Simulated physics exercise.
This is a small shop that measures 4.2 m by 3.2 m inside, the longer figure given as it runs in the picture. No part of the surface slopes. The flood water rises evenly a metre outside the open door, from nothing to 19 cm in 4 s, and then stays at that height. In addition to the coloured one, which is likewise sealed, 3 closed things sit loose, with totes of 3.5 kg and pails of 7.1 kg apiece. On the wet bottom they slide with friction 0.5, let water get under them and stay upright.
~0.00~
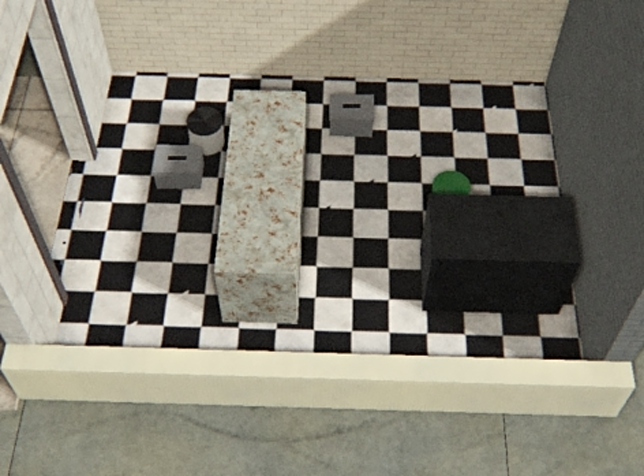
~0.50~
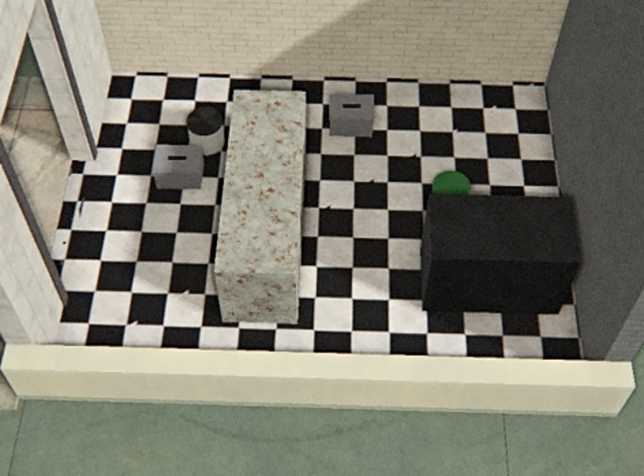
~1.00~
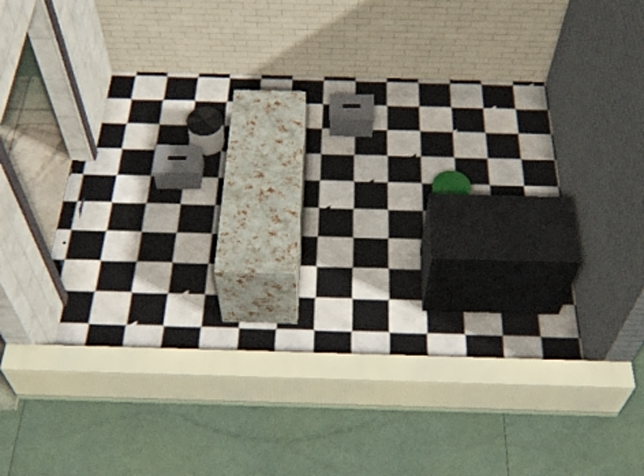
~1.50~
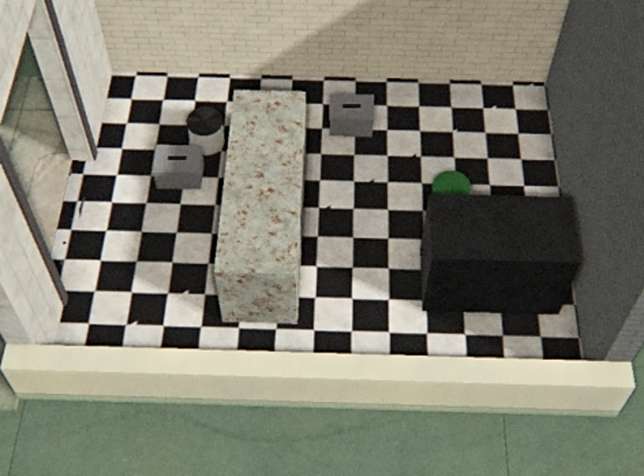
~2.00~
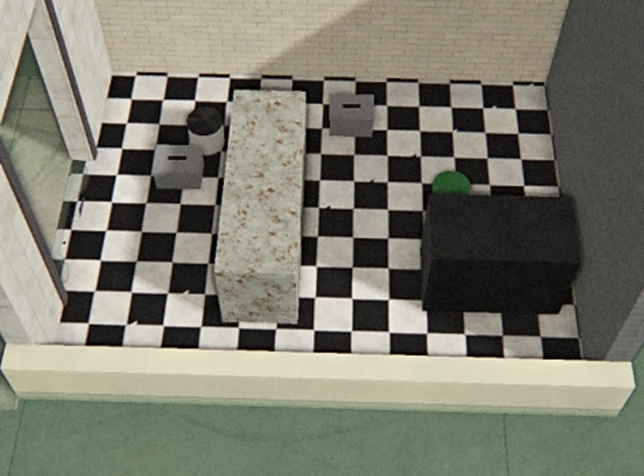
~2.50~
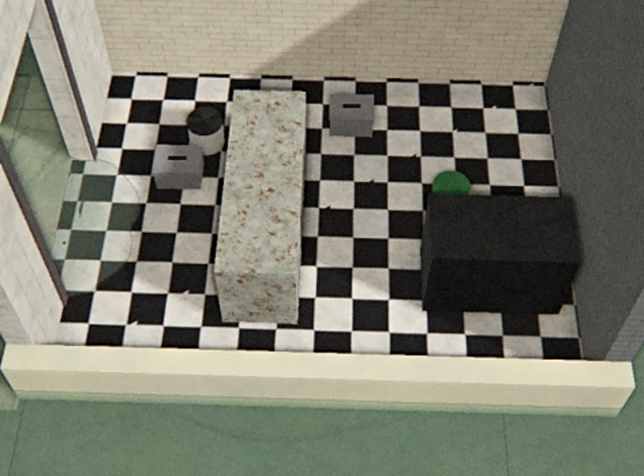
A small shop with a checkered floor stayed still, its loose containers unmoved, while greenish water covered the ground outside and then crept in through the left doorway, spreading in a rounded patch.
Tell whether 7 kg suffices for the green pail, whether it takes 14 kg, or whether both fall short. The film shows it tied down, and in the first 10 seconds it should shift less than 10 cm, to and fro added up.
The smaller figure is plenty.
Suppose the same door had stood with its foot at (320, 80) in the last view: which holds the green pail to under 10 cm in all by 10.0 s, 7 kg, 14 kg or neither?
Well, then the greater option is needed.
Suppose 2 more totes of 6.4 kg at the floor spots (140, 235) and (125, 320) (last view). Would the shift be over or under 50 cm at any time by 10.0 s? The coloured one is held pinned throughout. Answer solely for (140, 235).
Its shift comes out greater than that.
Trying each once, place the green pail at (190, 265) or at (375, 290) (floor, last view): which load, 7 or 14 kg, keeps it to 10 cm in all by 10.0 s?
In order, no load succeeds and both loads succeed.
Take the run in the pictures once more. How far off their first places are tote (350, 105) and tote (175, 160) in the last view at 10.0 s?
They sit 80 cm and 60 cm away, in the order given.
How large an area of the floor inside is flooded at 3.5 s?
About 1.5 m2.
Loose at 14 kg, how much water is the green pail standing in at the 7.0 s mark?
Close to 0 cm deep.
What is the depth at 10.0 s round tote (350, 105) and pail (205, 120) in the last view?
I'd put it at 3 cm and 13 cm respectively.
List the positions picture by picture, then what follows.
The green pail at (452, 186) rests on the ground; 0.0 m2 under water; 0 of 4 have shifted, in the first picture.
The green pail at (452, 186) rests on the ground; 0.0 m2 under water; 0 of 4 have shifted, in the second picture.
The green pail at (452, 186) rests on the ground; water covers 0.0 m2; 0 of 4 have shifted, in the third picture.
The green pail at (452, 186) rests on the ground; water covers 0.0 m2; 0 of 4 have shifted, in the fourth picture.
The green pail at (452, 186), on the bottom; water covers 0.0 m2; 0 of 4 have shifted, in the fifth picture.
The green pail at (452, 186) rests on the ground; water covers 0.5 m2; 0 of 4 have shifted, in the sixth picture.
After 3.5 s the green pail would be 0 cm from its start with 7 kg and 0 cm from its start with 14 kg; 0 cm of water round it then.
After 4.5 s the green pail would be 0 cm from its start with 7 kg and 0 cm from its start with 14 kg; 0 cm of water round it then.
After 7.0 s the green pail would be 0 cm from its start with 7 kg and 0 cm from its start with 14 kg; 0 cm of water round it then.
After 10.0 s the green pail would be 0 cm from its start with 7 kg and 0 cm from its start with 14 kg; 5 cm of water round it then.
